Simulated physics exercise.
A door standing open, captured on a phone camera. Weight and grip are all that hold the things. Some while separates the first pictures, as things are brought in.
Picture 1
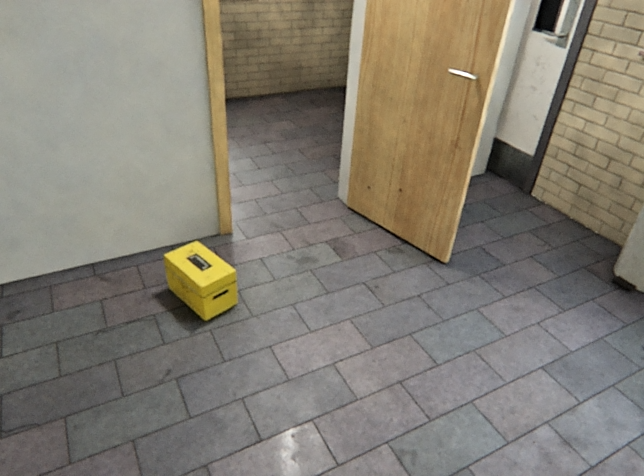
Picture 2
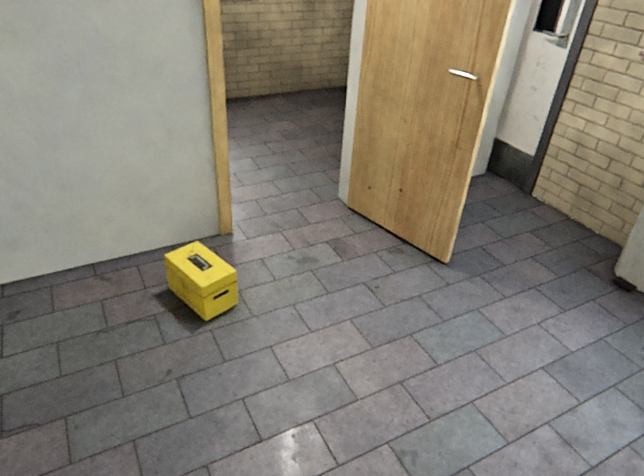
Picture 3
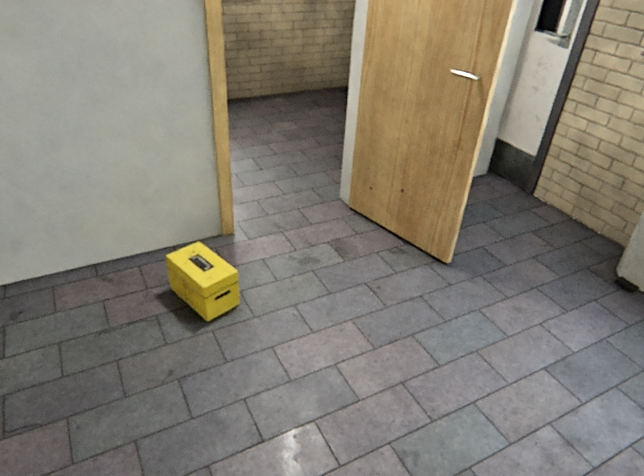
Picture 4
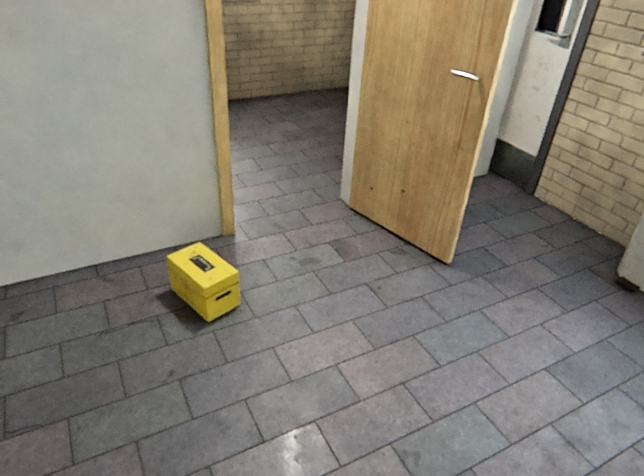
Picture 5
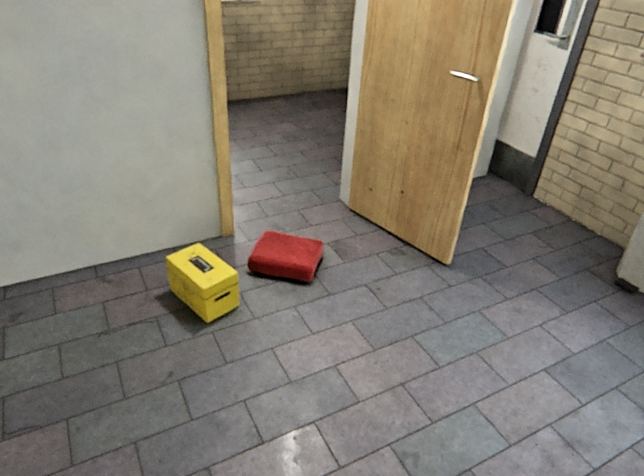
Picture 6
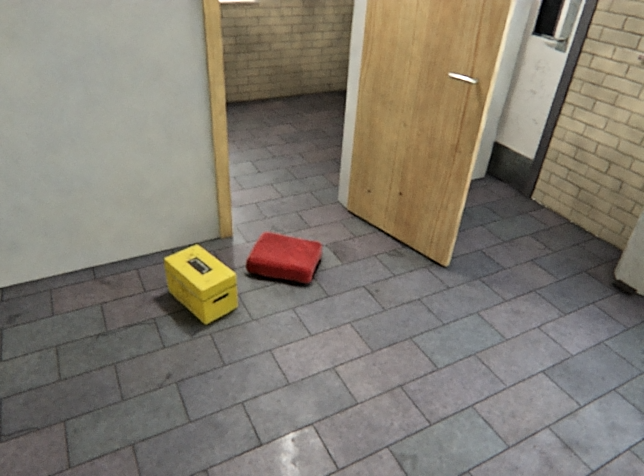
Wooden door standing wide open and still beside a yellow toolbox on grey tiles, a red cushion then appearing to its right.
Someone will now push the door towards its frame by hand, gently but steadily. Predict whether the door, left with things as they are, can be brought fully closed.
Likely result: Gap remaining.
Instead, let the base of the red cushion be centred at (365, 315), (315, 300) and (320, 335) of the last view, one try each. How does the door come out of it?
The door finishes its swing the first time, finishes its swing the second time and finishes its swing the third time.
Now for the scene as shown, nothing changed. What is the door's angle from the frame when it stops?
It comes to about 30°.
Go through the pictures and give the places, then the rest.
In the first frame, door wide open and still; yellow toolbox (201, 279).
In the second frame, door wide open and still; yellow toolbox (201, 280).
In the third frame, door wide open and still; yellow toolbox (203, 280).
In the fourth frame, door wide open and still; yellow toolbox (204, 281).
In the fifth frame, door wide open and still; yellow toolbox (203, 281).
In the sixth frame, door wide open and still; red cushion (285, 257); yellow toolbox (201, 283).
Then, 0.70 s past the last view, open by 75°.
Then, 1.10 s past the last view, open by 46°.
Then, 1.30 s past the last view, open by 34°; red cushion displaced a little near (259, 248).
Finally, open by 28°; moved from the start, red cushion; yellow toolbox still in place. Final places as the last picture's camera would see them, red cushion near (248, 244).
